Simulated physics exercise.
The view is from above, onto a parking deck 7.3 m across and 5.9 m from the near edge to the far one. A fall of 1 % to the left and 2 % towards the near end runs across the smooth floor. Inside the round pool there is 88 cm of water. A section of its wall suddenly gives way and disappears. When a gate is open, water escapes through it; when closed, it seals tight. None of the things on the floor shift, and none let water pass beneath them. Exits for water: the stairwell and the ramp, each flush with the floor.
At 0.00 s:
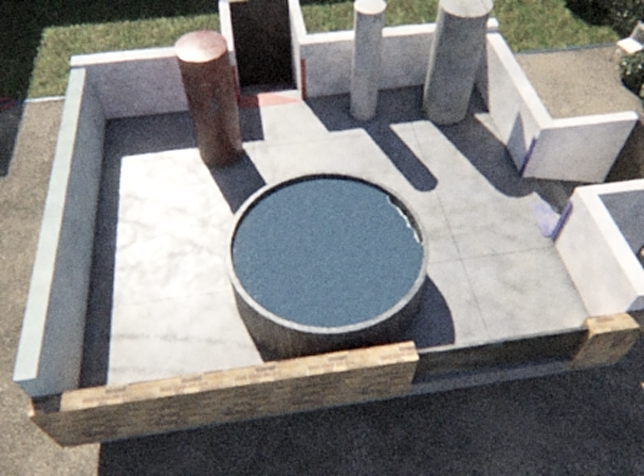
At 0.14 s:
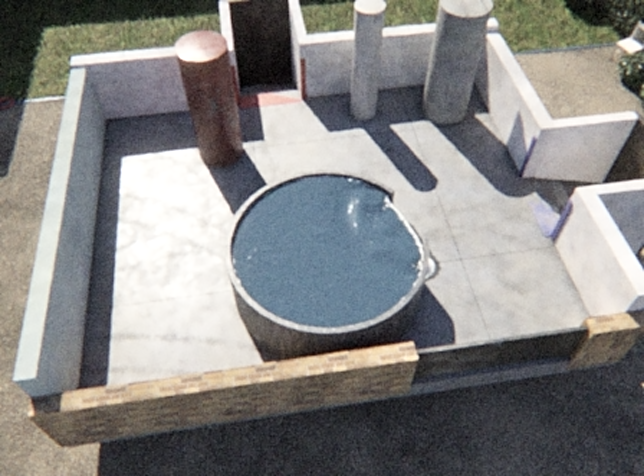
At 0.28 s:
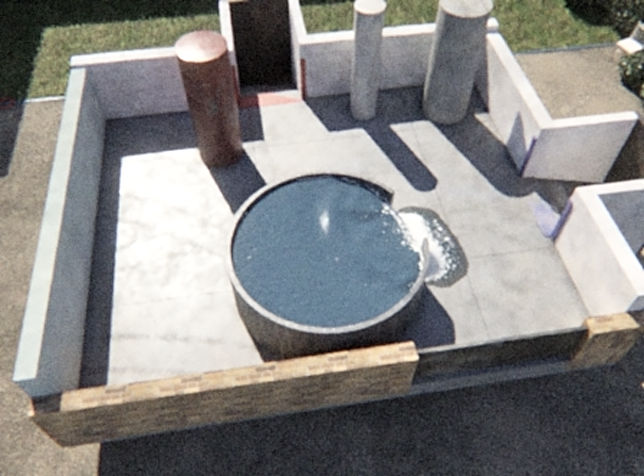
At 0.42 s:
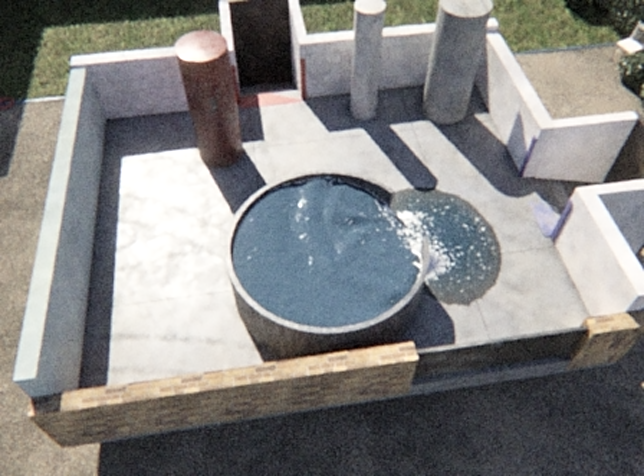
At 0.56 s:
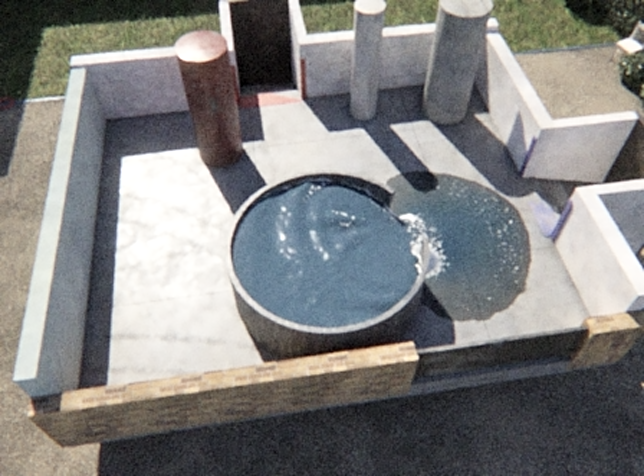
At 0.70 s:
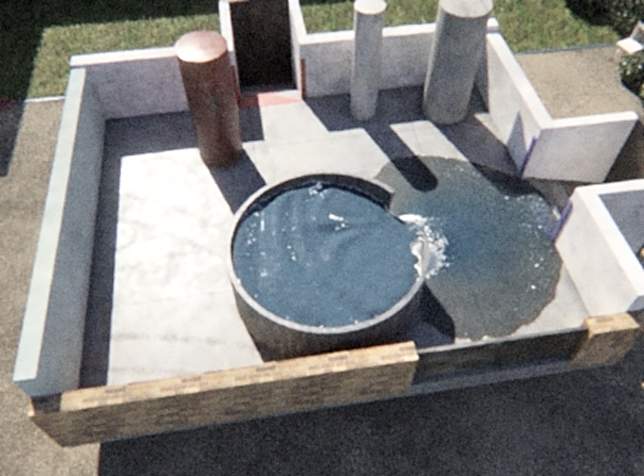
A round, dark-walled pool of blue water stands on a pale, walled deck in sunlight, seen from above by a camera that stays still. A reddish-brown column rises behind it to the left, two grey columns stand behind to the right, and a low tan brick wall runs along the front. Water bursts through the pool's right side, foaming white, and spreads rightward in a widening rounded sheet while ripples cross the pool.
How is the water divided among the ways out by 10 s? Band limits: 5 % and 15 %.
I would say gateway - under 5 %; stair shaft (marked red) - less than 5 %; down ramp (marked blue) - above 15 %.
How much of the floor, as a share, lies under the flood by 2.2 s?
Close to 30 in a hundred.
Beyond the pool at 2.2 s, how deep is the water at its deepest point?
Around 40 centimetres.
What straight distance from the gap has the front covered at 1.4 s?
4.0 m.
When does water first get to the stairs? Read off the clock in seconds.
Arrival: Stairs 3.6 s.
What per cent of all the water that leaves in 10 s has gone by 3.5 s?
I'd say close to 45 in a hundred.
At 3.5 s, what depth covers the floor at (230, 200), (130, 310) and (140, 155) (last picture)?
About 0, 0 and 0 cm.
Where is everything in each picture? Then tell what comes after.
In the first frame, still water, 88 cm deep, in the round pool at (327, 246).
In the second frame, the front is at (430, 275), 0.6 m from the gap at (407, 238); 0.3 m2 of floor is under water; 88 cm left at the back of the round pool.
In the third frame, the front is at (462, 267), 0.9 m from the gap at (407, 241); 1.0 m2 of floor is under water; 88 cm left at the back of the round pool.
In the fourth frame, water pours out at (406, 242) and has run 1.5 m, to (484, 223); deepest outside 47 cm, 88 cm at the round pool's back.
In the fifth frame, water pours out at (406, 242) and has run 2.0 m, to (510, 208); deepest outside 49 cm, 88 cm at the round pool's back.
In the sixth frame, water pours out at (407, 241) and has run 2.7 m, to (540, 195); deepest outside 52 cm, 86 cm at the round pool's back.
After 1.4 s water covers 30 % of the floor and is deepest (45 cm) near (413, 248); gone so far, the gateway 0 %, the stair shaft (marked red) 0 %, the down ramp (marked blue) 3 %.
After 2.2 s water covers 30 % of the floor and is deepest (40 cm) near (597, 340); gone so far, the gateway 0 %, the stair shaft (marked red) 0 %, the down ramp (marked blue) 9 %.
After 3.5 s water covers 40 % of the floor and is deepest (30 cm) near (413, 248); gone so far, the gateway 0 %, the stair shaft (marked red) 0 %, the down ramp (marked blue) 15 %.
After 6.0 s water covers 75 % of the floor and is deepest (22 cm) near (411, 368); gone so far, the gateway 0 %, the stair shaft (marked red) 0 %, the down ramp (marked blue) 25 %.
After 10.0 s water covers 95 % of the floor and is deepest (16 cm) near (411, 368); gone so far, the gateway 0 %, the stair shaft (marked red) 0 %, the down ramp (marked blue) 36 %.
